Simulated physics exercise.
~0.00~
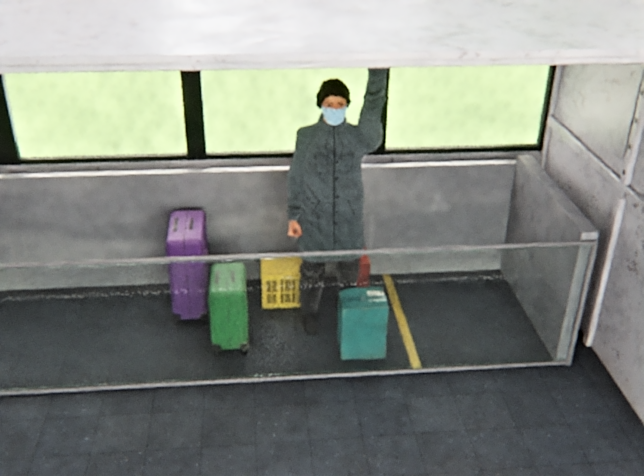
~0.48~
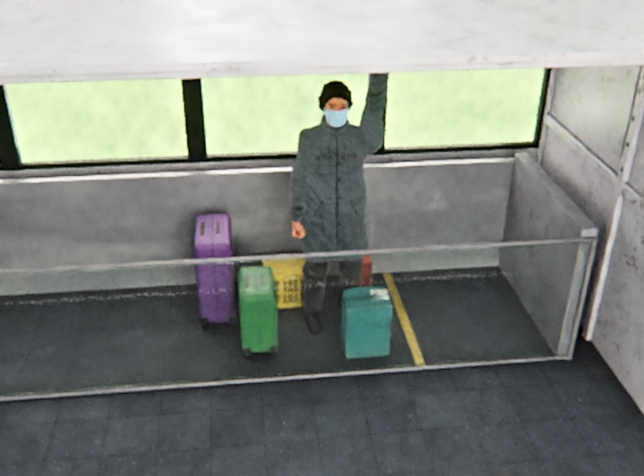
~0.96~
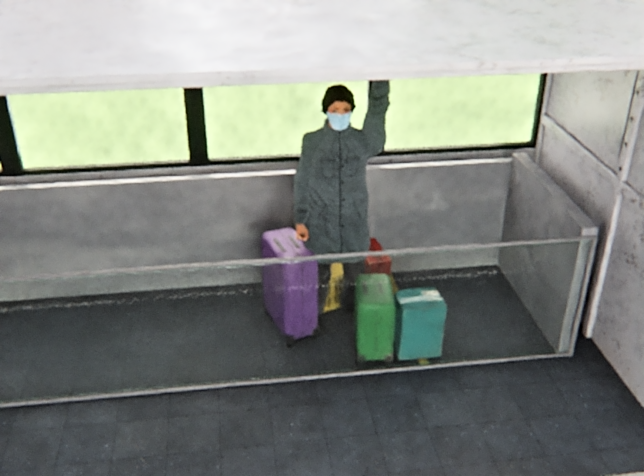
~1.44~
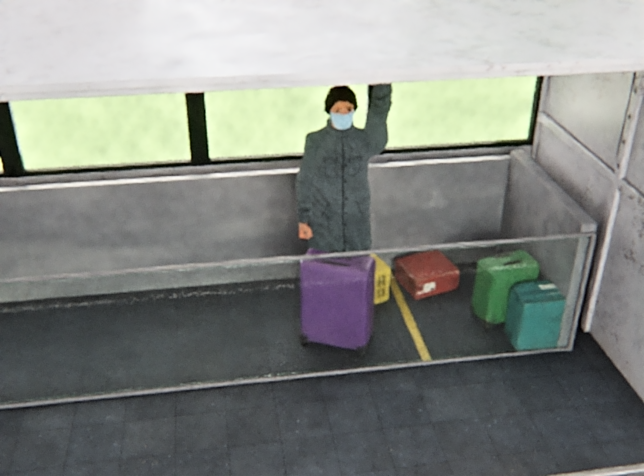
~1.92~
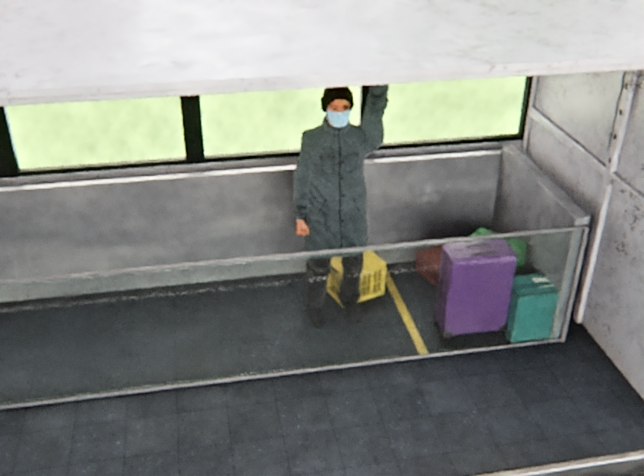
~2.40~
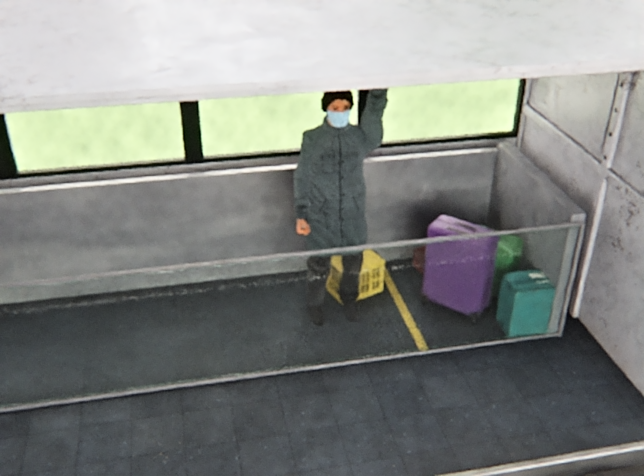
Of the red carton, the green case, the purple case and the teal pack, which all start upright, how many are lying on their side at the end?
Just one of them, the red carton, ends on its side. The green case, the purple case and the teal pack are all still upright.
